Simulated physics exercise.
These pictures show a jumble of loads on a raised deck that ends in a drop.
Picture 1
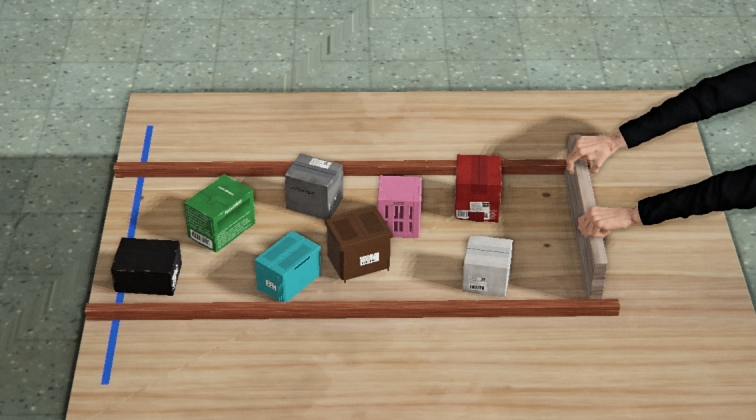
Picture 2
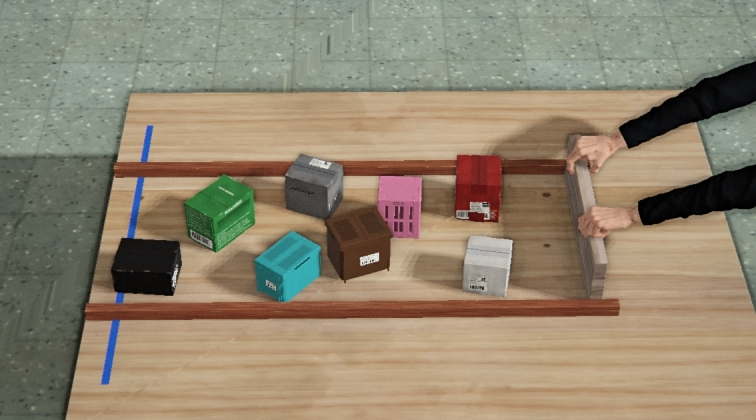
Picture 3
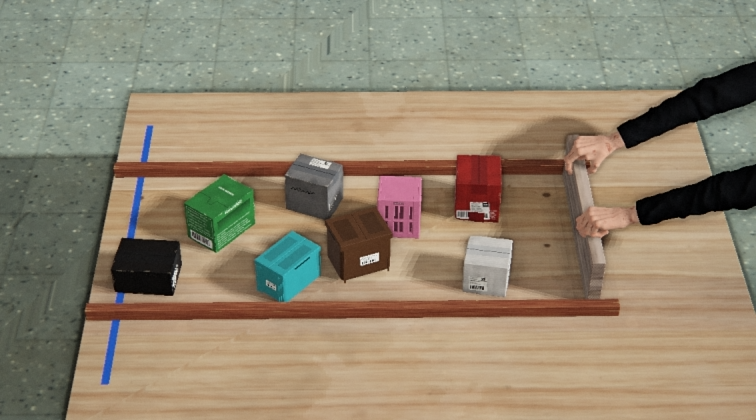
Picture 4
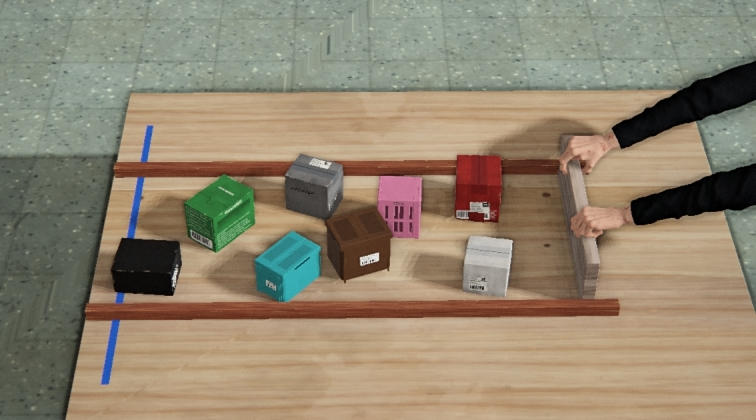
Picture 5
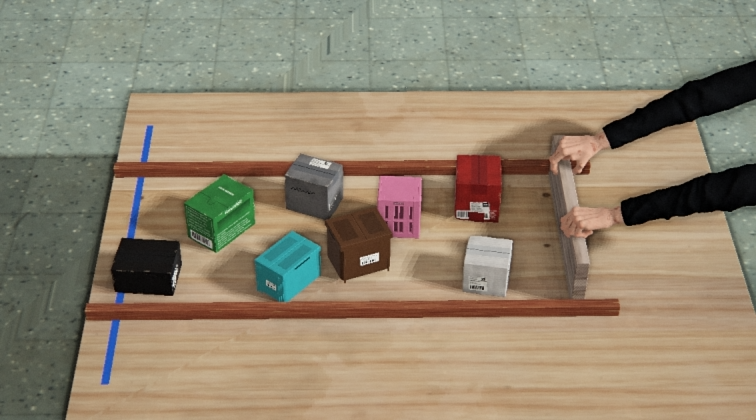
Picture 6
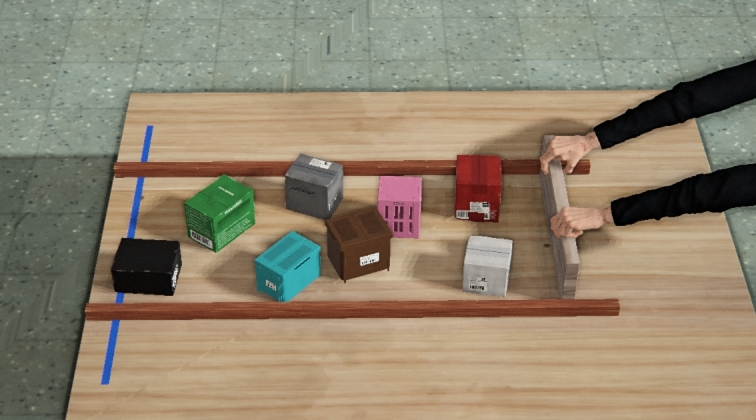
Two hands held a wooden plank upright at the right of a tabletop and slid it slightly left between two rails, while the scattered colored boxes, from red and white to black, stayed still.
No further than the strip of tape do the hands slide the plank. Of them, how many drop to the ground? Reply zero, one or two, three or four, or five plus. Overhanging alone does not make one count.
Five plus.
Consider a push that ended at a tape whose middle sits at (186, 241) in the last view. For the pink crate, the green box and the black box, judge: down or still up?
In the end the pink crate keeps its place, the green box drops and the black box drops.
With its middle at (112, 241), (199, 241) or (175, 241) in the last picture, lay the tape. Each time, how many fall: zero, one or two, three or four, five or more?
Taking the places in the order asked: Five or over, then 1 or 2, then three to four.
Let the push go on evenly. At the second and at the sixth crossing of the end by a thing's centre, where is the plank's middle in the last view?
At (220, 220) for the second, at (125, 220) for the sixth.
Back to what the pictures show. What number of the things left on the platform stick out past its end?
The figure is 3.
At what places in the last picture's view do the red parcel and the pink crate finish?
Listed as asked: First (111, 190), and then (108, 228).
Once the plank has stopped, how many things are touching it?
Count recorded: 3.
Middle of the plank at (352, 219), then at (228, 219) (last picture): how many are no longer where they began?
Counts: 6 and 8.
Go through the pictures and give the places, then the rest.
The first picture shows black box (147, 267); green box (220, 213); turquoise tote (288, 268); plank (585, 217); tape (130, 241).
The second picture shows green box (220, 213); white parcel (487, 266).
The third picture shows turquoise tote (288, 268); grey parcel (314, 187).
The fourth picture shows black box (147, 267); plank (577, 217).
The fifth picture shows green box (220, 213); brown tote (359, 245).
The sixth picture shows black box (147, 267); green box (220, 213); turquoise tote (288, 268); plank (558, 217); tape (130, 241).
Soon after, none off yet; black box at rest near (147, 267); green box at rest near (220, 213); turquoise tote moved about its own width near (255, 272).
By the end, the number that fall off is five or more; fallen, brown tote, grey parcel, turquoise tote, green box and black box.
